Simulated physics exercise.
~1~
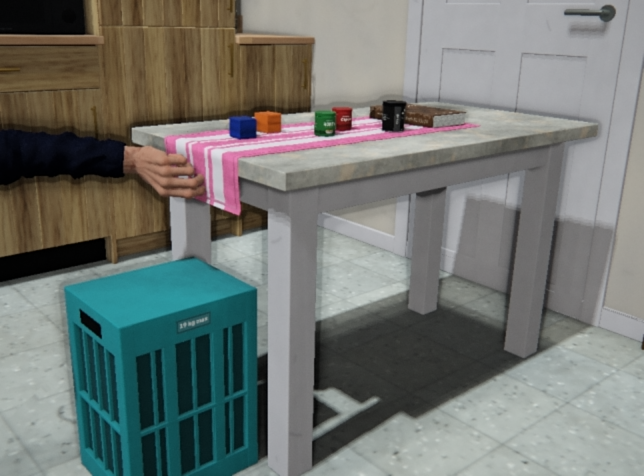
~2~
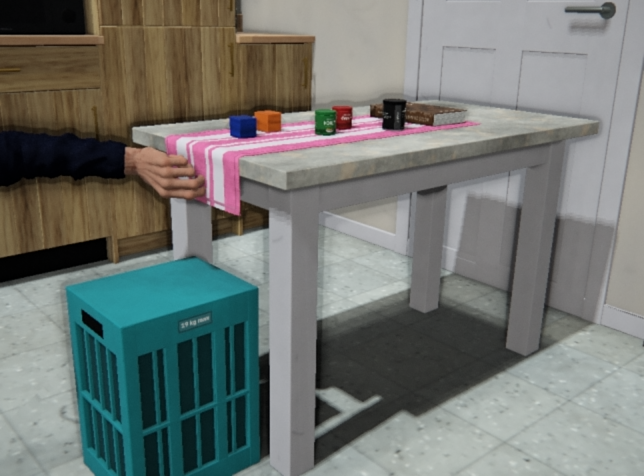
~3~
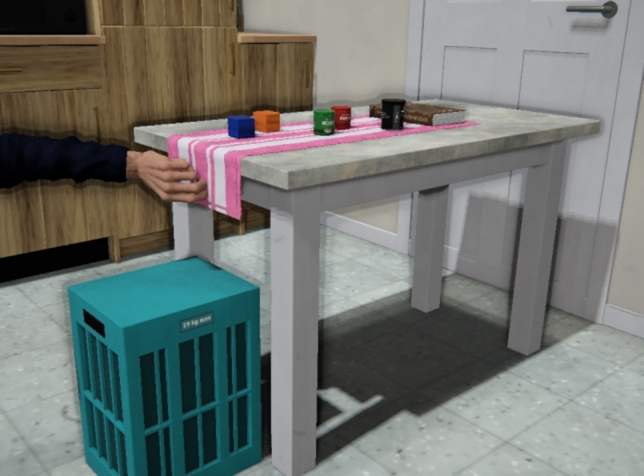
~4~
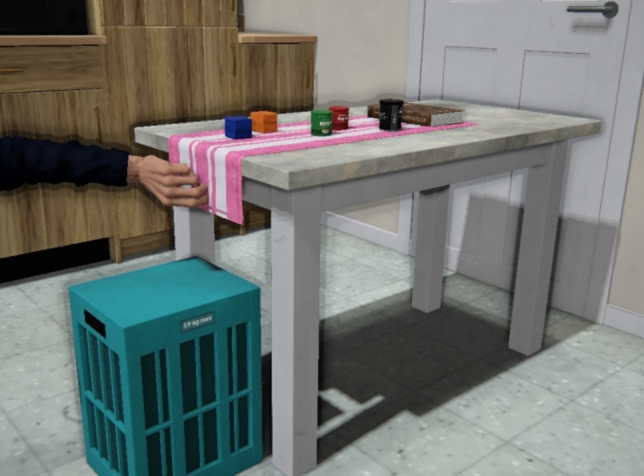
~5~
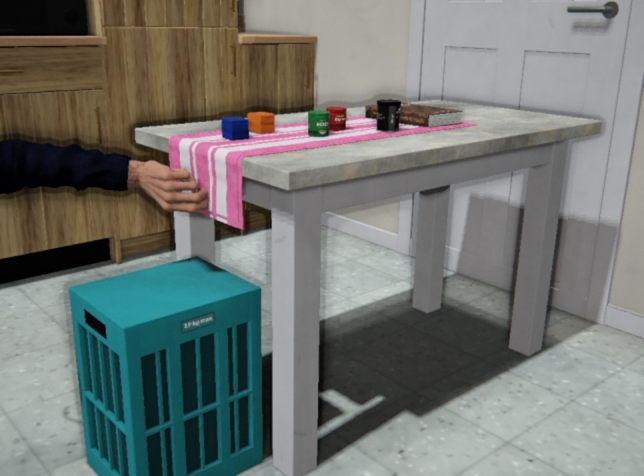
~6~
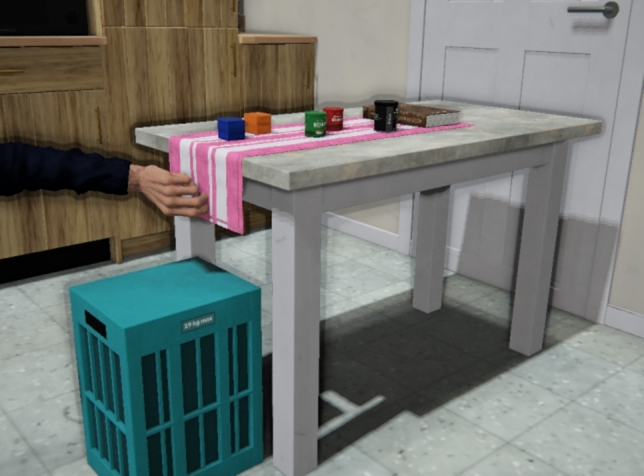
A hand at the left slowly drew the hanging end of a pink-and-white striped scarf down a little over the table's edge, and the small cubes, pots and black can on it crept slightly left.
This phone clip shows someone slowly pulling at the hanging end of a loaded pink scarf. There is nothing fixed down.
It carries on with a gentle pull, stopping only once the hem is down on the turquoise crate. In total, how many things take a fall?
One in total.
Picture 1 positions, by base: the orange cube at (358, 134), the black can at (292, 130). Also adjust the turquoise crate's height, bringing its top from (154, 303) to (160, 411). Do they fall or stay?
In the end the orange cube is no longer on top and the black can is no longer on top.
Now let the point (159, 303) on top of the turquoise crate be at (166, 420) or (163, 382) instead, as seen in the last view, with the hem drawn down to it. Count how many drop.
That would be 4 and 3.
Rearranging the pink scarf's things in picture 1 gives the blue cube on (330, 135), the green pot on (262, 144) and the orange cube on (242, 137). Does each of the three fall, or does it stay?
So, the blue cube makes it through, the green pot ends up down, the orange cube ends up down.
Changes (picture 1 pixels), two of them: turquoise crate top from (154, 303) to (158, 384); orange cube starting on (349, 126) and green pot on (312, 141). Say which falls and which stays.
As for the orange cube, it holds its spot; as for the green pot, it leaves the top.
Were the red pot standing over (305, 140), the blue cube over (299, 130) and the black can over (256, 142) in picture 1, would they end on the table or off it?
Red pot - stays aboard. Blue cube - stays aboard. Black can - leaves the top.
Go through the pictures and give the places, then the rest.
In the first frame, hem (239, 215); blue cube (243, 118); orange cube (268, 113); green pot (325, 112); red pot (342, 108); black can (395, 102); top of the crate (154, 303).
In the second frame, hem (240, 215); blue cube (243, 117).
In the third frame, hem (240, 219); orange cube (266, 112).
In the fourth frame, hem (243, 224); green pot (322, 111); top of the crate (158, 302).
In the fifth frame, hem (243, 229); red pot (336, 108).
In the sixth frame, hem (244, 234); blue cube (231, 119); orange cube (258, 114); green pot (316, 112); red pot (333, 108); black can (386, 101).
Soon after, hem near (205, 243); all still up.
Then, hem on the crate; blue cube gone.
At rest, hem on the crate; blue cube gone. The answer is one.
